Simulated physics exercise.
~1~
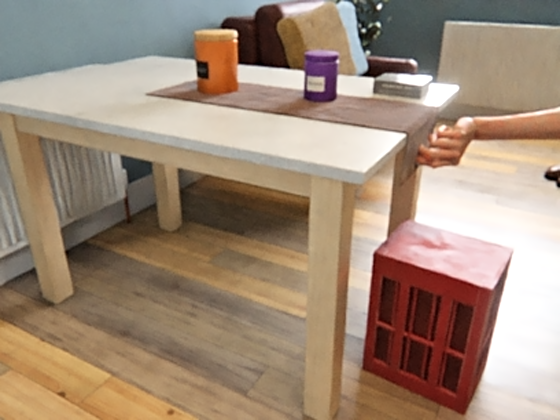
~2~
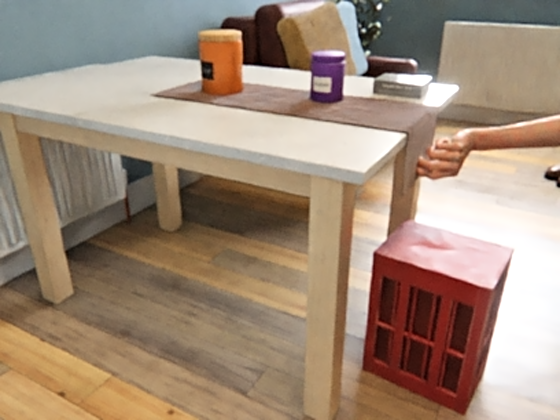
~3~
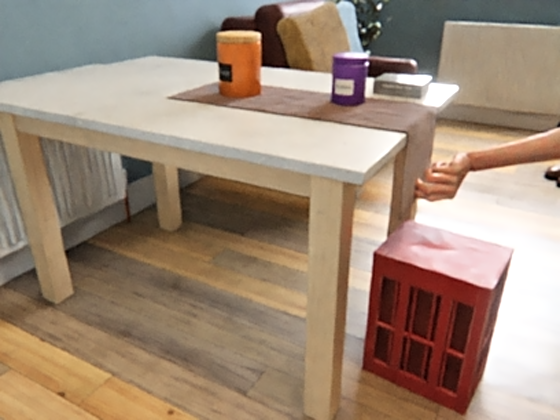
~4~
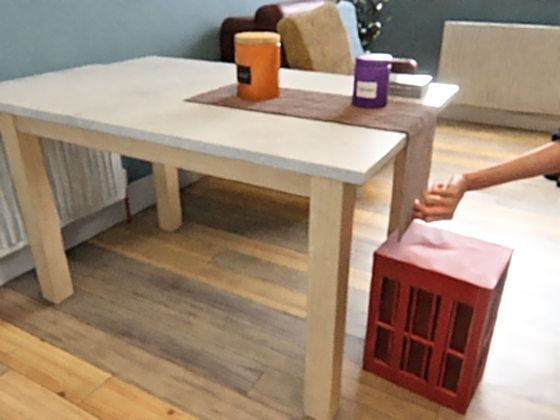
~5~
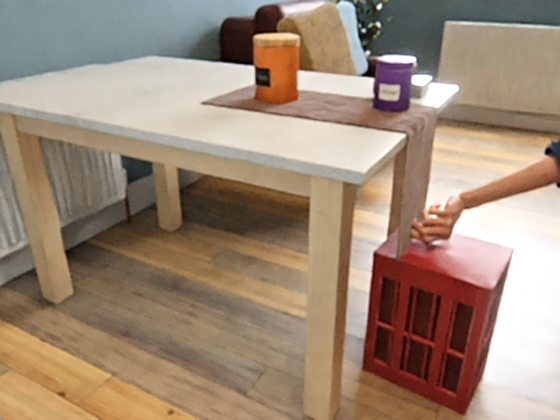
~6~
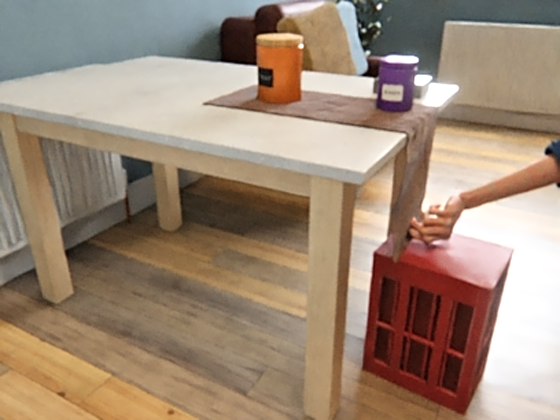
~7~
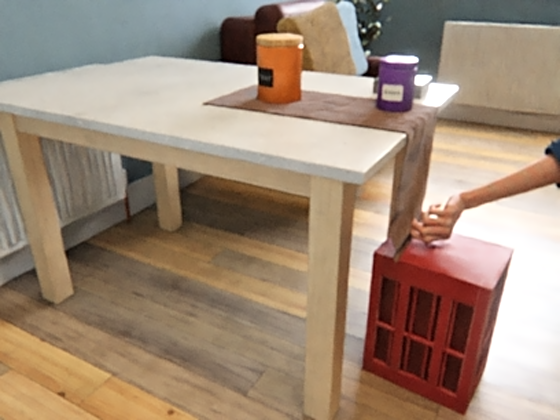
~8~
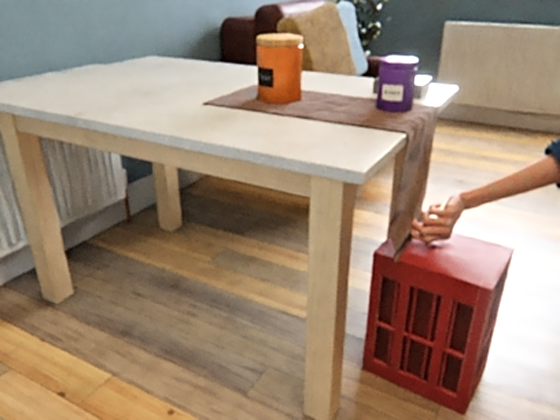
At the start, a hand at the right holds the hanging end of a brown runner on a pale table, with an orange canister and a purple jar standing on the cloth and a grey packet near the far end. The hand draws the cloth downward, and the canister and jar ride along to the right, both staying upright. The hem keeps going down until it reaches the red crate on the floor. There the hand stays, still holding the cloth, and everything comes to rest. At the end, the jar, canister and packet all remain on the table.
